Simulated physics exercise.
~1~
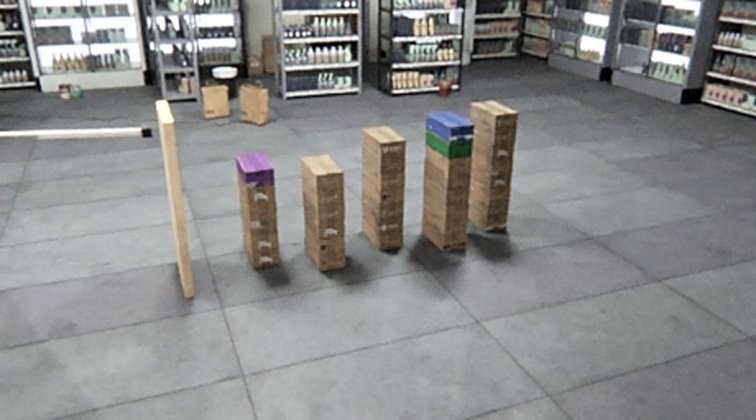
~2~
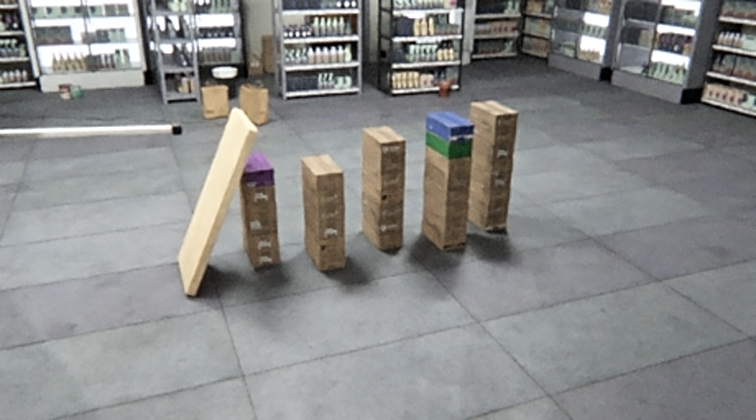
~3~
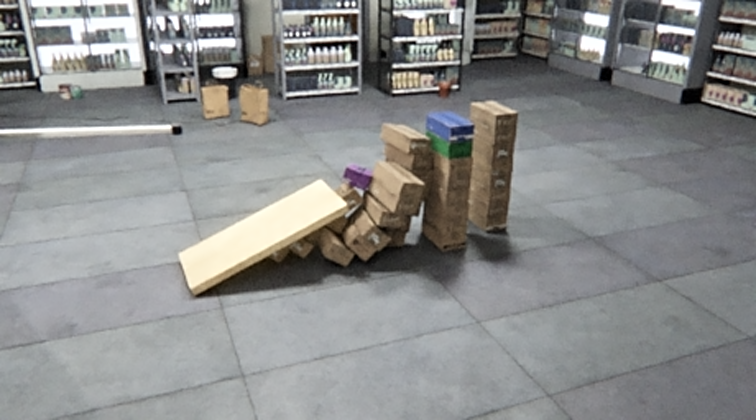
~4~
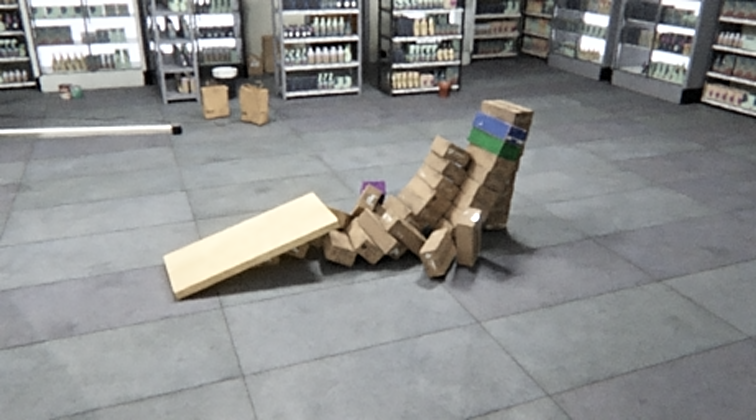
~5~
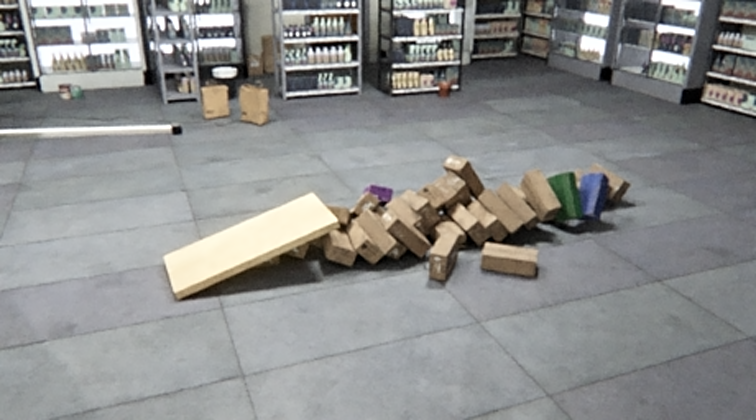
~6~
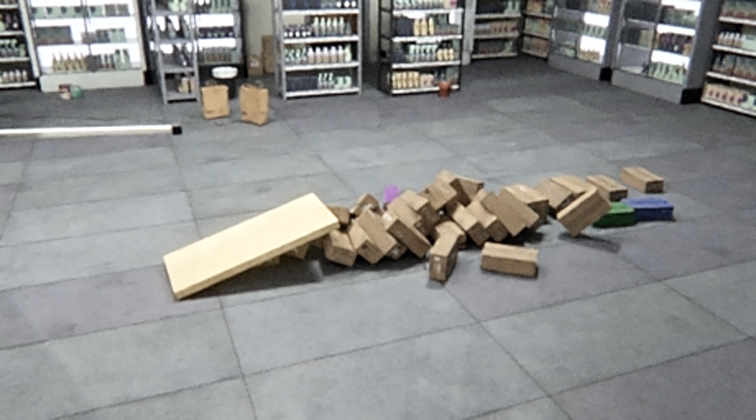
A pushed board tips right into stacked boxes, toppling them one after another across the floor.
